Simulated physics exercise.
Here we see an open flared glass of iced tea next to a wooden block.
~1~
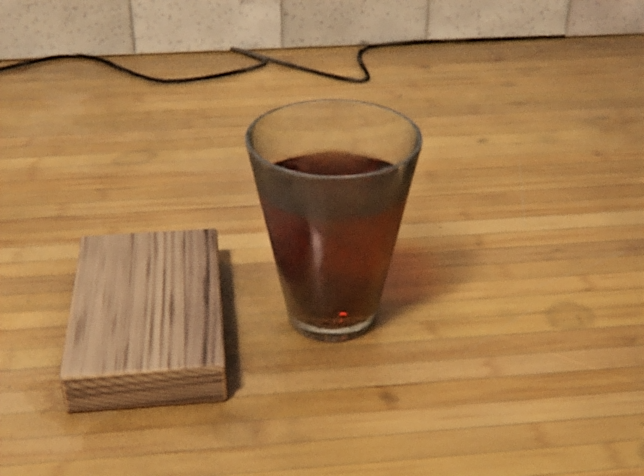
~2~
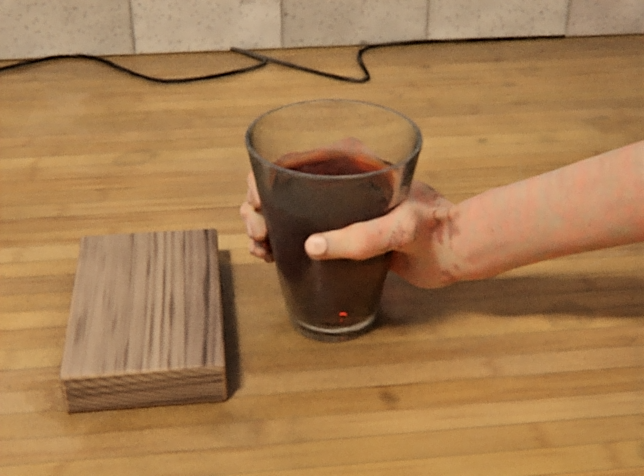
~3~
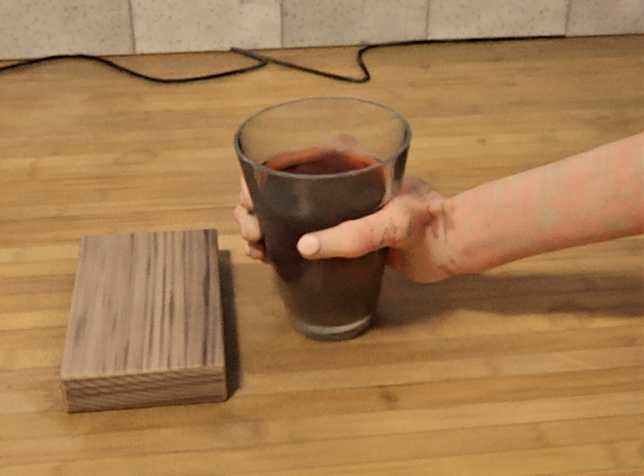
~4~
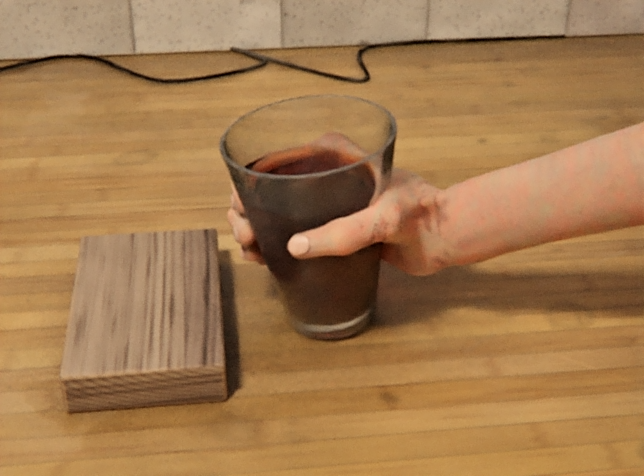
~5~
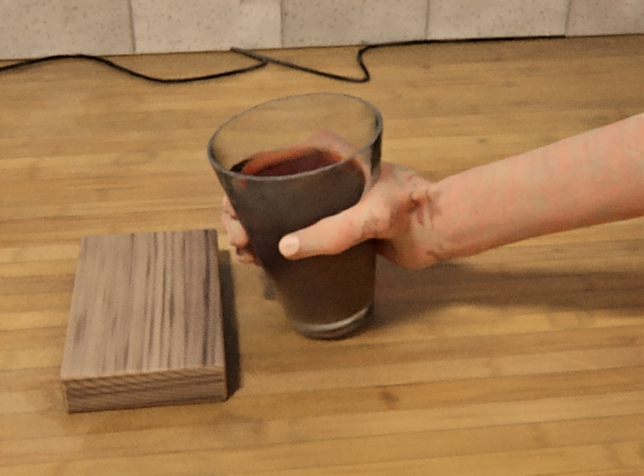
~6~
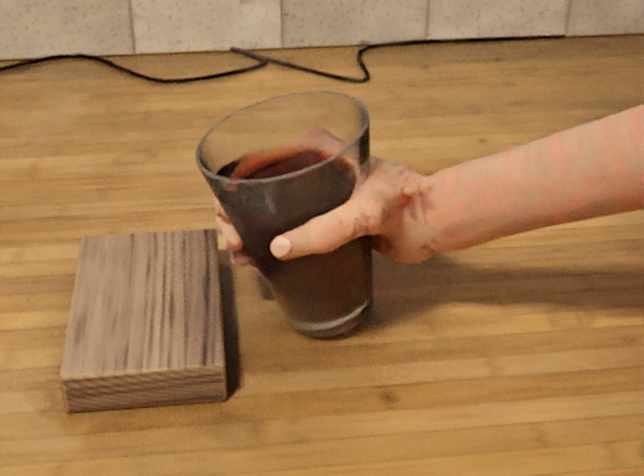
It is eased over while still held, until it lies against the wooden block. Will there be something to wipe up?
A mess.
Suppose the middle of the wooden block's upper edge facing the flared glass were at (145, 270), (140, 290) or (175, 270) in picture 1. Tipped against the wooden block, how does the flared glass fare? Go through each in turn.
First contents get out, second contents get out, third contents get out.
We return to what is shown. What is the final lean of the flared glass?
50°, roughly.
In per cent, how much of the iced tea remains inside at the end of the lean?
About 75 percent.
Soon after, the flared glass leans by about 30°; nothing has left it.
Later, the flared glass leans by about 45°; some has gone over its rim; nearly all of the iced tea is inside.
In the end, the flared glass leans by about 50°, against the wooden block; some has gone over its rim; about three quarters of the iced tea is inside.
